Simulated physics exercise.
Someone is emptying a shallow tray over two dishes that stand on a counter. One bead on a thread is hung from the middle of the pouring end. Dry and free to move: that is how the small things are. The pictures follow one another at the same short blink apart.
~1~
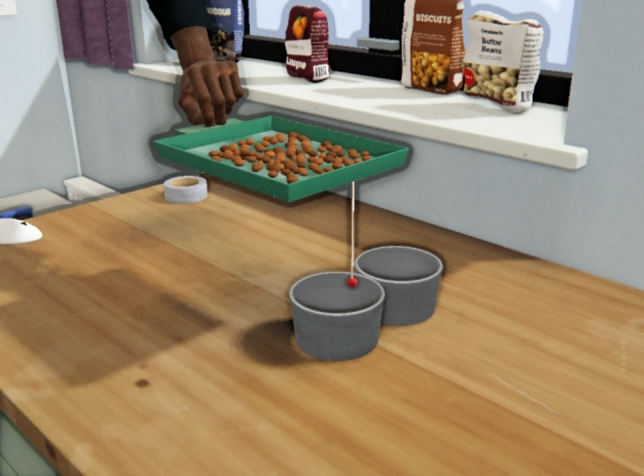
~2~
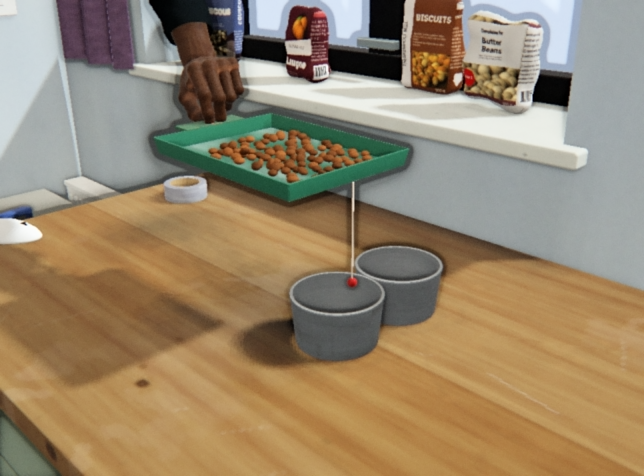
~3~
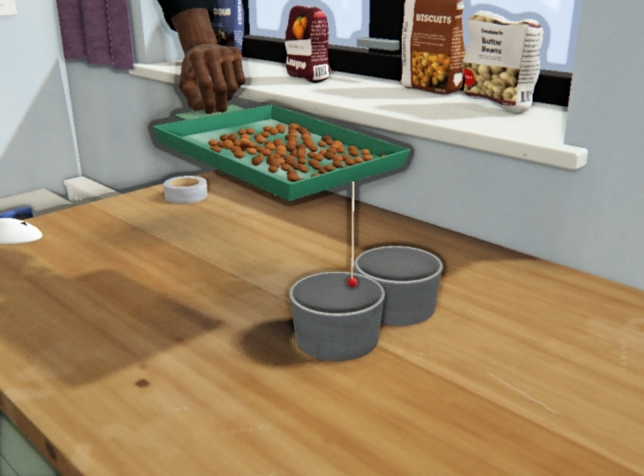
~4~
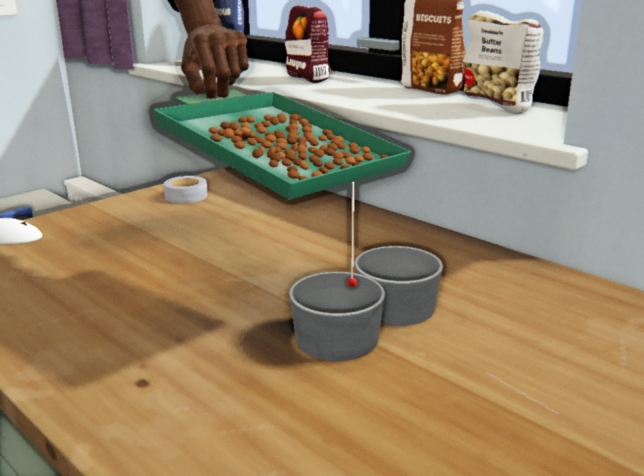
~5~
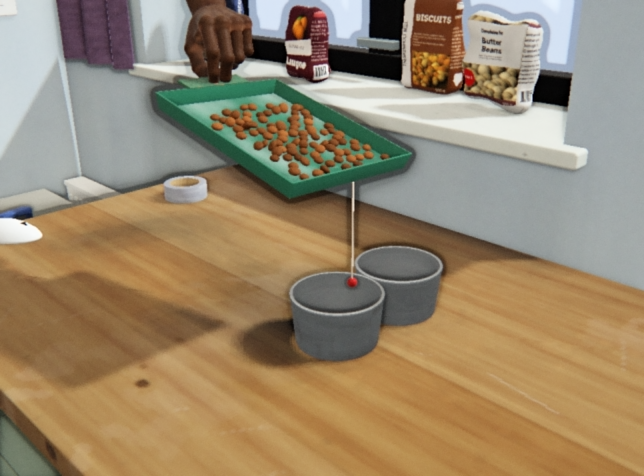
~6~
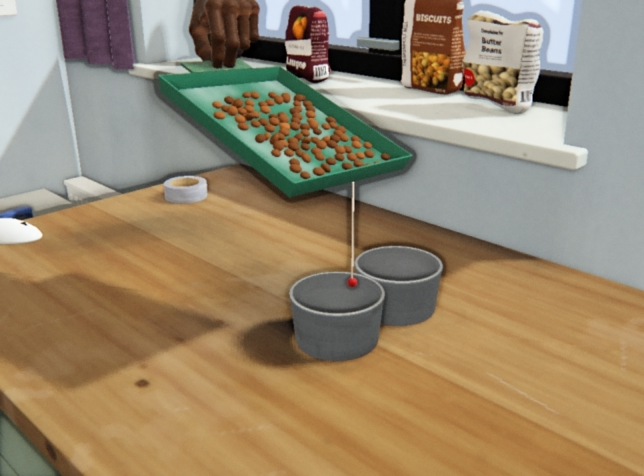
On a wooden counter by a window, a hand held a green tray of small brown pieces above two grey dishes, then slowly raised the far end, tilting the tray toward the right.
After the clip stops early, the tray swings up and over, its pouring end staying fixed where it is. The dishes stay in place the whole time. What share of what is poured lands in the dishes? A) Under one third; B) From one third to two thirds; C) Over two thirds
Under one third (A).
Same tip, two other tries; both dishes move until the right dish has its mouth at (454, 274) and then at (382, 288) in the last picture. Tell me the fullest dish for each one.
First placement: The leftmost one; second placement: The rightmost one.
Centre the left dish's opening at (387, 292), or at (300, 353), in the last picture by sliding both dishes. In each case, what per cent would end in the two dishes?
Trial 1 around 60 percent, trial 2 around 40 percent.
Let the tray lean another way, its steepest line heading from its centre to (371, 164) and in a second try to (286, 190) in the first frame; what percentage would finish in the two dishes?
70 %, give or take, and then 0 %.
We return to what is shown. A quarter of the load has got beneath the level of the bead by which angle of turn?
I'd say close to 100 degrees.
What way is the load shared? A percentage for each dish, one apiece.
Roughly 0 in a hundred end in the left dish and roughly 10 in a hundred in the right dish.
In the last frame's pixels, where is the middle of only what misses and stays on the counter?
Estimate: Around (441, 359).
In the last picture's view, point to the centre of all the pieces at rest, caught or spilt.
Close to (437, 354) in the last view.
Soon after the last picture, tray tipped steeply; nearly all on the tray; a stray few in the air.
A little later, tray tipped right over; about half on the tray; about a quarter outside both; about a third in the air.
Later still, tray tipped past a quarter turn; a stray few in the left dish; a small part in the right dish; nearly all outside both.
At rest, tray tipped past a quarter turn; a stray few in the left dish; a small part in the right dish; nearly all outside both.
